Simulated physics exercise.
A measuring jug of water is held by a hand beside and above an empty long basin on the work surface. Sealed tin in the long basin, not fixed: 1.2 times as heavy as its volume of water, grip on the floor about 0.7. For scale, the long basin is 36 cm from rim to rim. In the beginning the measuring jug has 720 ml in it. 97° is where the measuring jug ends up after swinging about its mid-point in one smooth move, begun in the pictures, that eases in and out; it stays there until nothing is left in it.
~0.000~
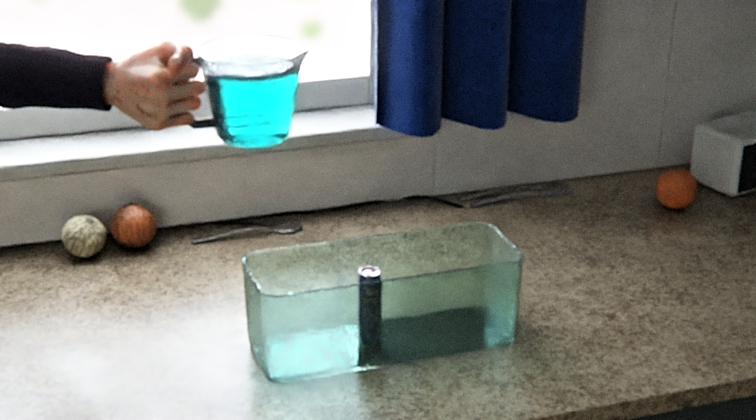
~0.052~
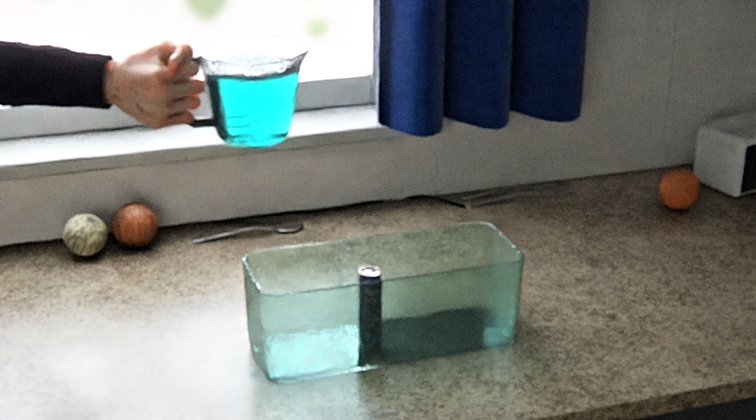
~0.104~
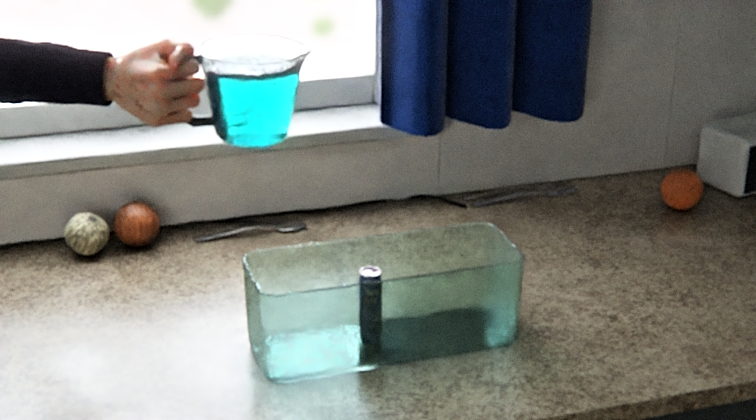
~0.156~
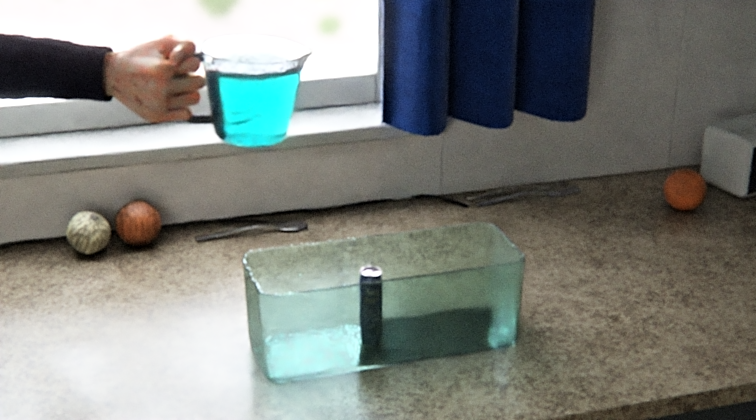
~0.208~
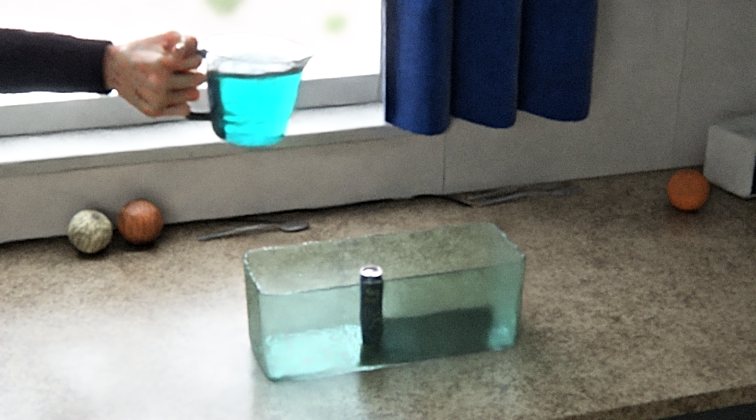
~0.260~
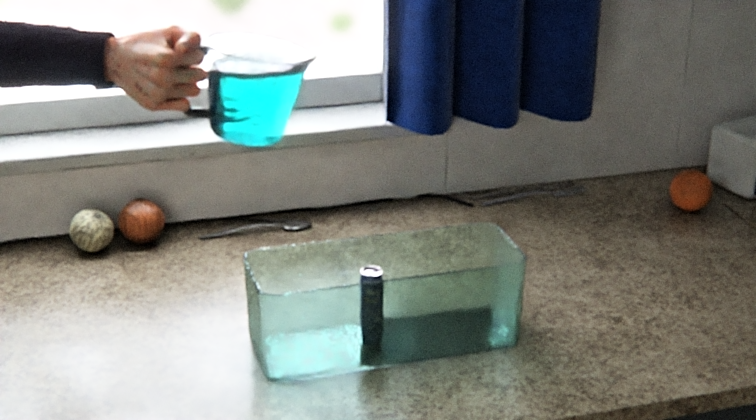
A hand holds a clear measuring jug of bright blue liquid in front of a window, above and to the left of a long glass basin with a dark tin in it. The jug stays nearly level at first, then the hand slowly tilts it slightly to the right, its spout dipping a little.
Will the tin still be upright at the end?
Watch, it's going to hold out.
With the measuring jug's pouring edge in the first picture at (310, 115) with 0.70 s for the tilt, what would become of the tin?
Then it tips over.
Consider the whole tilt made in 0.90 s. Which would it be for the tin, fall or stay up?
Then it stays up.
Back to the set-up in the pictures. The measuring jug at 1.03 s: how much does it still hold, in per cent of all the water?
Remaining share: Approx. 22 %.
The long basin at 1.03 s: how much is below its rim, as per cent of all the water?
Around 48 in a hundred.
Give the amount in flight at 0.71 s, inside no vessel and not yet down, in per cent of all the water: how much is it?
22 %.
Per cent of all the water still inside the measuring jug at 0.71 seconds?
Still held: Roughly 76 % of the total.
After 0.71 s the tilt is 58° and 75 per cent is still to pour; the tin stands where it began.
After 1.03 s the tilt is 90° and 22 per cent is still to pour; the tin stands where it began.
After 1.38 s the tilt is 97° and 1 per cent is still to pour; the tin stands where it began.
After 1.75 s the tilt is 97° and 0 per cent is still to pour; the tin stands where it began.
In the end the tin stands where it began.
